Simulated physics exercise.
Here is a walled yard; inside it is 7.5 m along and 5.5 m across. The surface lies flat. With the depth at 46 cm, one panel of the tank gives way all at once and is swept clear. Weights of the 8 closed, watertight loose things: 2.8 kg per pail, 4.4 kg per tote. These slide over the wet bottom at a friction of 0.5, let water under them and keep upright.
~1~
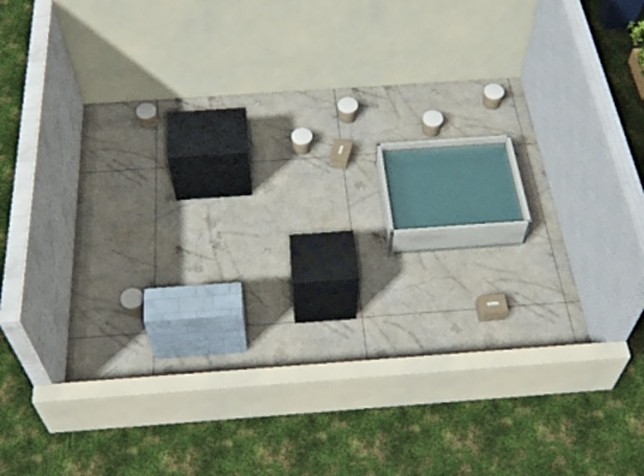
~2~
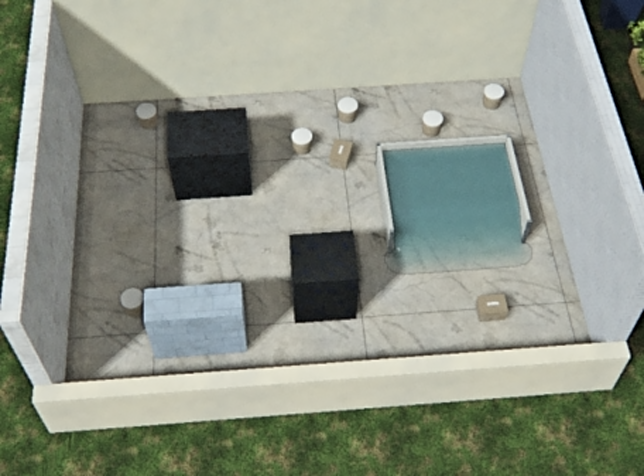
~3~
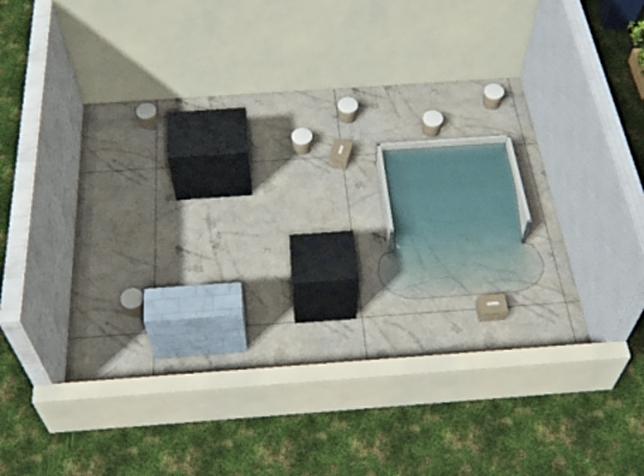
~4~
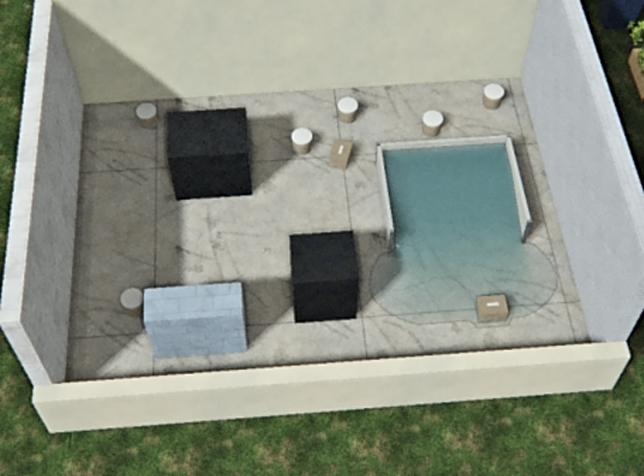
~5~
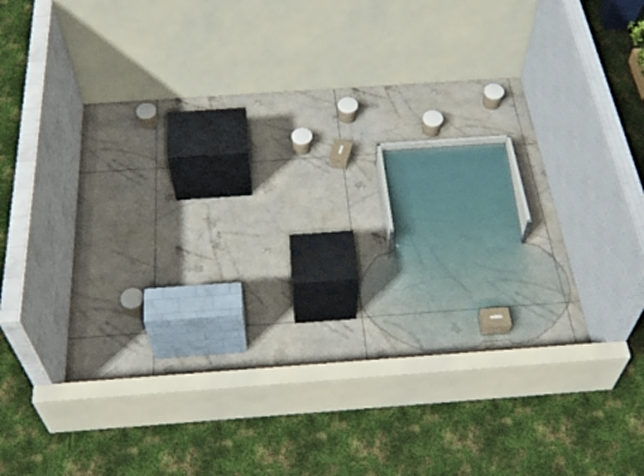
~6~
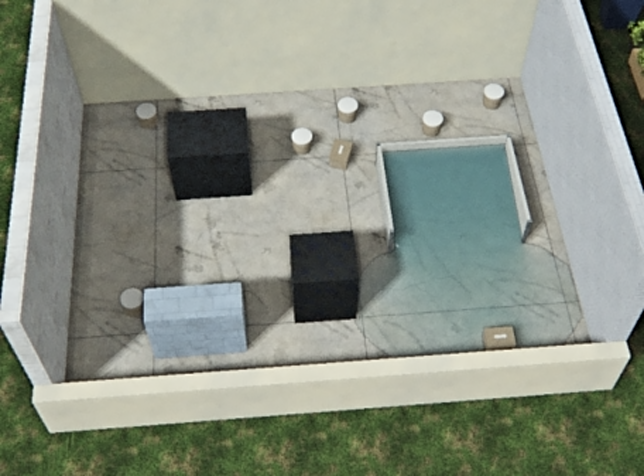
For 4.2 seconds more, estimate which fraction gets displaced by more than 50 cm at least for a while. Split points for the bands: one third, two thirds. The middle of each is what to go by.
Bottom band.
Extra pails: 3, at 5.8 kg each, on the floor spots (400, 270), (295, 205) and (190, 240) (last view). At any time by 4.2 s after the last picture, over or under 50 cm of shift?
Outcome: Breaks the threshold first, stays within next, stays within last.
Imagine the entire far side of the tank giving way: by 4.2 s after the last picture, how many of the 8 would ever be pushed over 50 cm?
Then it comes to 6 of them.
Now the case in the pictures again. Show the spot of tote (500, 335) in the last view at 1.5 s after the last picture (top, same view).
Around (536, 342).
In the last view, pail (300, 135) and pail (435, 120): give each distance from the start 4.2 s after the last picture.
In turn: 0 cm, 0 cm.
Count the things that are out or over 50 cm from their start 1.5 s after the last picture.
By that point, 1.
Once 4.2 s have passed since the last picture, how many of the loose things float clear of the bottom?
Count at that moment: 2.
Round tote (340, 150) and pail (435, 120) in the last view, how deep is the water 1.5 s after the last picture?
0 and 0 cm.
Then, 0.4 s after the last picture 1 of 8 are over 50 cm from their spots; 1 afloat.
Then, 1.5 s after the last picture 1 of 8 are over 50 cm from their spots; 1 afloat.
Then, 2.8 s after the last picture 1 of 8 are over 50 cm from their spots; 1 afloat.
Then, 4.2 s after the last picture 2 of 8 are over 50 cm from their spots, and 2 have been at some point; 2 afloat.
